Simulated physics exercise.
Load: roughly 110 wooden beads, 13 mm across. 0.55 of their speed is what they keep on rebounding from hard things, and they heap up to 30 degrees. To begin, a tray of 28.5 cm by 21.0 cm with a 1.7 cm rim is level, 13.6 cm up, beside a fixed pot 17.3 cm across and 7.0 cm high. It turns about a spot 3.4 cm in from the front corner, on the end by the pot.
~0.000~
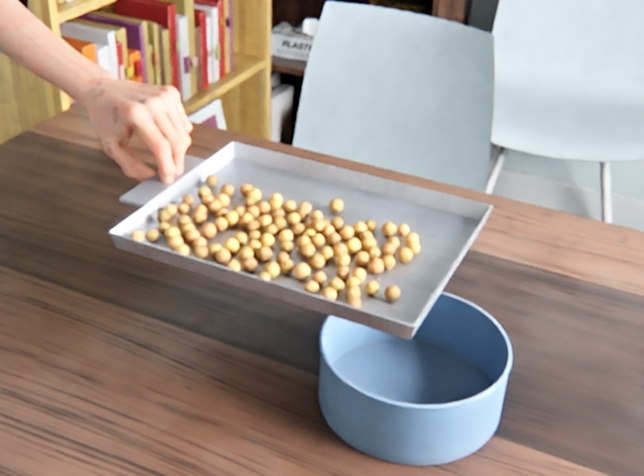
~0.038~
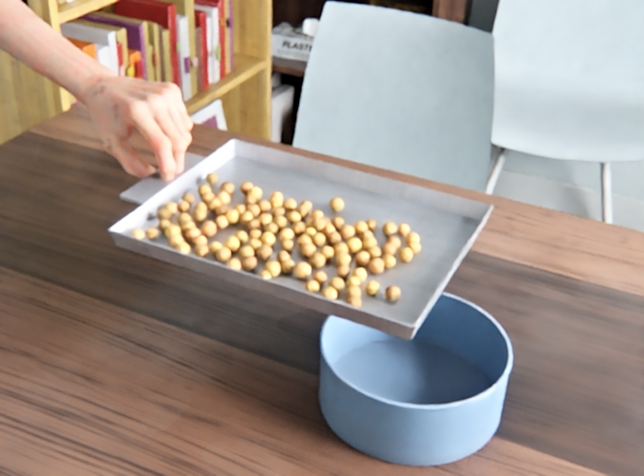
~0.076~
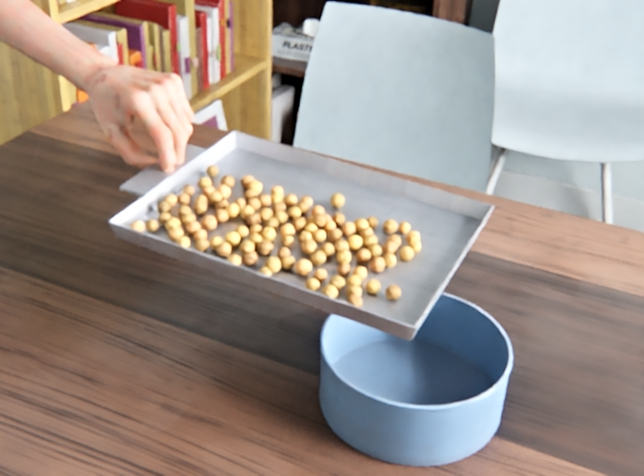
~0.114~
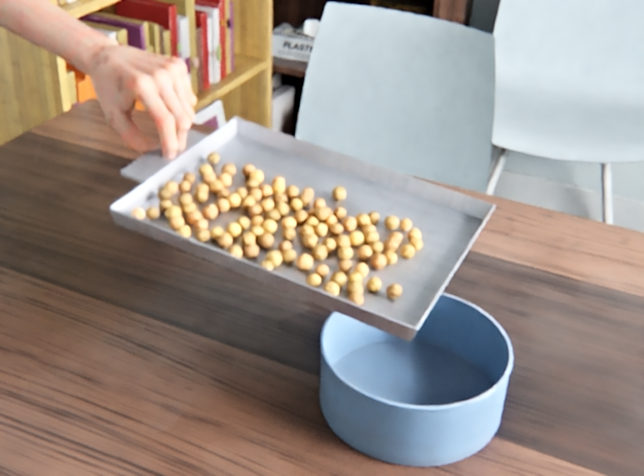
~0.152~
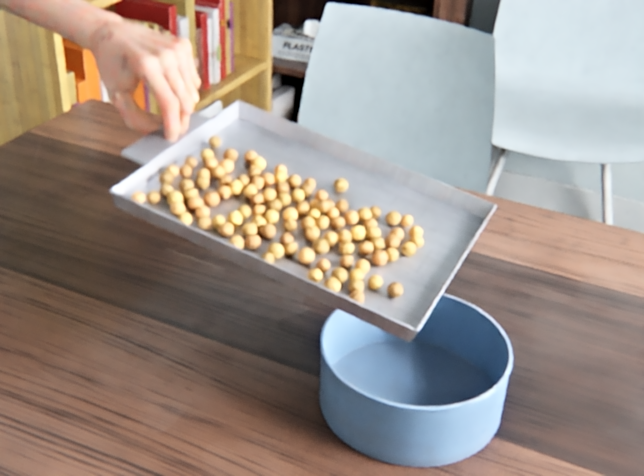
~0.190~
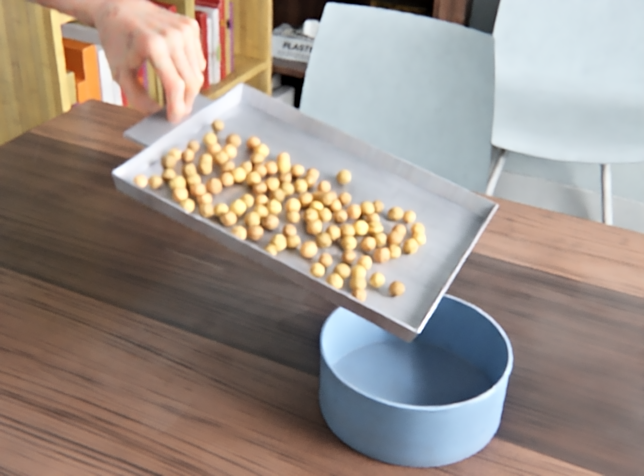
The clip shows a hand holding the left end of a gray tray of small round tan beads above a wooden table, then raising that end so the tray slants down to the right, beside a blue pot.
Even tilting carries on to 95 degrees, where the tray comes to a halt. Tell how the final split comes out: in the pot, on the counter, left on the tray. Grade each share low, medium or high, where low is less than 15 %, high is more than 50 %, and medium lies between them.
Shares - pot: Medium, counter: High, tray: Low.
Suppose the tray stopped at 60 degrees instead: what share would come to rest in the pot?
Roughly 10 percent.
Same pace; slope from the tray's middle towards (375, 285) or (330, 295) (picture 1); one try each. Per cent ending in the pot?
Roughly 10 per cent on the first try and 0 per cent on the second.
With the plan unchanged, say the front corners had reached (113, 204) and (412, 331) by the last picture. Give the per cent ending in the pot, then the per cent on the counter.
That works out as pot 0 and counter 100.
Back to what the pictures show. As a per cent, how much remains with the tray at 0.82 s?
Close to 65 in a hundred.
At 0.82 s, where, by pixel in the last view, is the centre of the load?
Roughly pixel (464, 291).
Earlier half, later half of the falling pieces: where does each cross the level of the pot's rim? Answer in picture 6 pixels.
Earlier half close to (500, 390), later half at (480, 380) in pixels.
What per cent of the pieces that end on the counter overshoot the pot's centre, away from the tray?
About 100 percent of the spill.
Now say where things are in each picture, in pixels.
The first picture shows tray tilt 0 degrees, front corners at (116, 231) and (411, 322); middle of the pieces at (286, 237); pot at (415, 341).
The second picture shows tray tilt 1 degrees, front corners at (116, 229) and (412, 322); middle of the pieces at (286, 236).
The third picture shows tray tilt 2 degrees, front corners at (116, 221) and (413, 323); middle of the pieces at (287, 231).
The fourth picture shows tray tilt 6 degrees, front corners at (116, 207) and (414, 324), lowest corner right front; middle of the pieces at (288, 224).
The fifth picture shows tray tilt 10 degrees, front corners at (117, 190) and (415, 326), lowest corner right front; middle of the pieces at (290, 215).
The sixth picture shows tray tilt 13 degrees, front corners at (119, 173) and (416, 327), lowest corner right front; middle of the pieces at (293, 206); pot at (415, 343). The tray's pace is about 105 degrees a second.
After 0.57 s, tilt 53 degrees; the tray holds 100 %, the pot 0 %.
After 0.82 s, tilt 79 degrees; the tray holds 65 %, the pot 5 %.
Then, at 1.18 s, tilt 95 degrees; the tray holds 0 %, the pot 30 %.
In the end, at 2.2 s, pot 35 %, counter 65 %, tray 0 %.
